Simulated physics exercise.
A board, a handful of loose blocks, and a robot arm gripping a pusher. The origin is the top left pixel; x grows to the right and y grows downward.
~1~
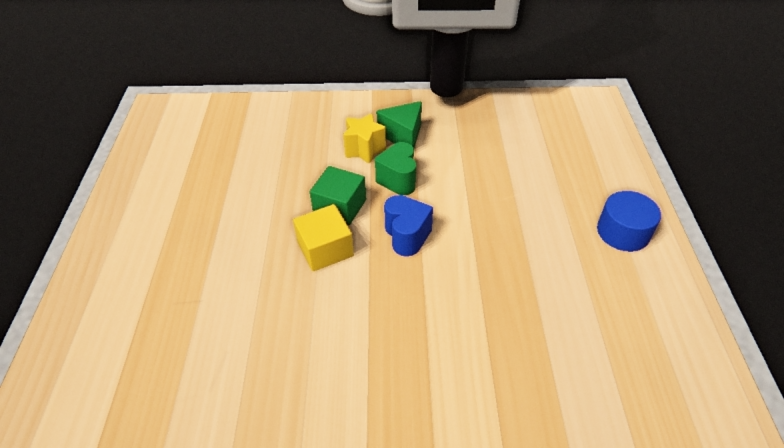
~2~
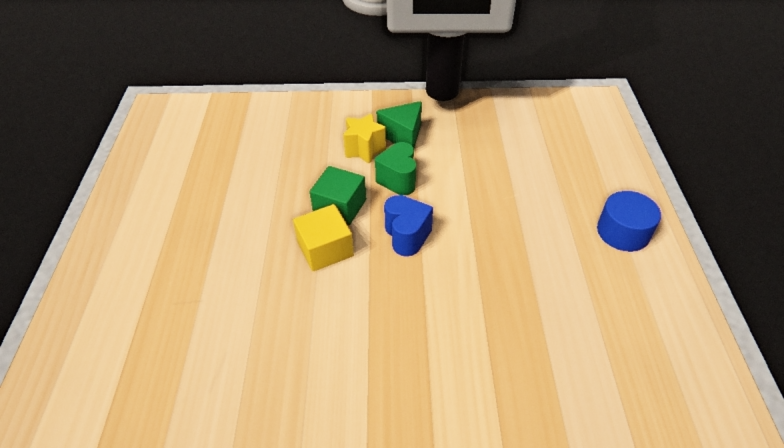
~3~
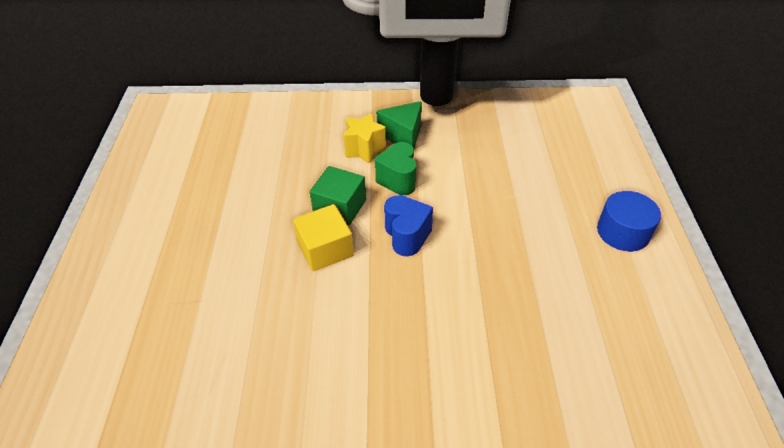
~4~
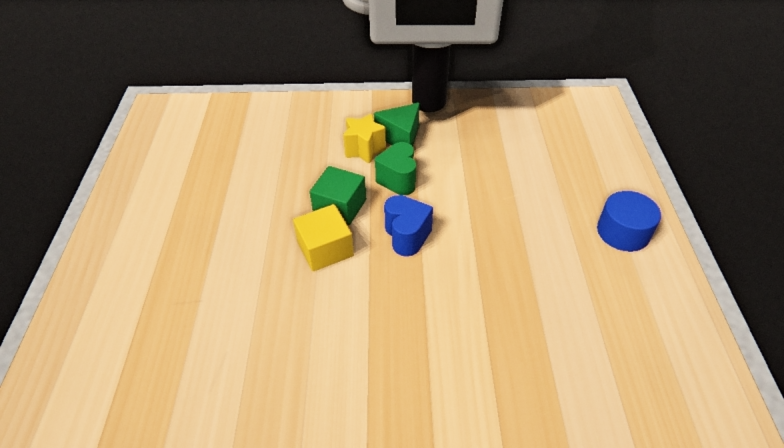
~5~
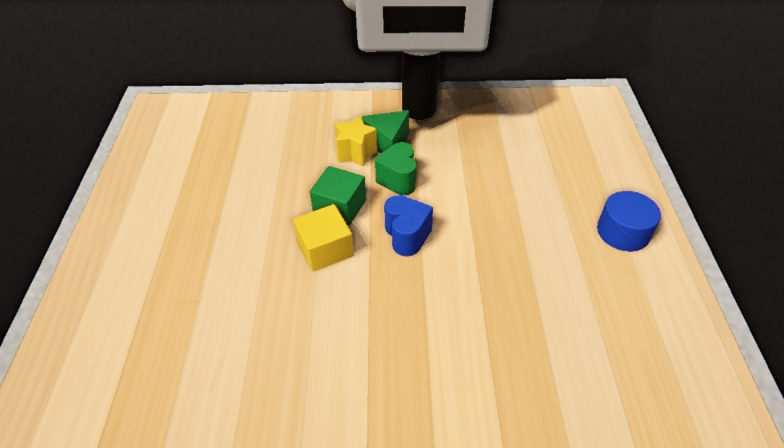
A robot arm moved its black pusher slightly left and nearer along the table's far edge, then nudged the green triangular block left, shifting the yellow star a little while the other blocks stayed still.
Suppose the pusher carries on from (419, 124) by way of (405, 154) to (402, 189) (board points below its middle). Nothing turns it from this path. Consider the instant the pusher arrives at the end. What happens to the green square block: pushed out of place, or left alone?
It will be resting on its spot.
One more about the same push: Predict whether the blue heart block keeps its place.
That block slides.
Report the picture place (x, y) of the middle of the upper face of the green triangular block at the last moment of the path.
I expect it at (363, 148).
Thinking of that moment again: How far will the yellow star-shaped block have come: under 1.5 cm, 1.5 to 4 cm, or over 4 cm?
Between 1.5 and 4 cm.
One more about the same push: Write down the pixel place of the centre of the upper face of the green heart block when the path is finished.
The middle of its upper face should be somewhere near (382, 193).
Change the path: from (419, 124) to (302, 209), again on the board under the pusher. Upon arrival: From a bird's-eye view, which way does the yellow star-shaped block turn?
Top view: Clockwise.
What follows on the original path. One third of the way, pusher (409, 130); yellow star-shaped block (334, 135), turned 25° clockwise; green triangular block (370, 135), turned 25° clockwise.
Two thirds of the way, pusher (403, 152); yellow star-shaped block (329, 135), turned 35° clockwise; green triangular block (364, 145), turned 65° clockwise; green heart block (394, 170).
At the end, pusher (402, 175); green square block in place; yellow star-shaped block (329, 135), turned 35° clockwise; green triangular block (363, 148), turned 90° clockwise; green heart block (382, 193), turned 30° clockwise; blue heart block (404, 224), turned 40° anticlockwise.
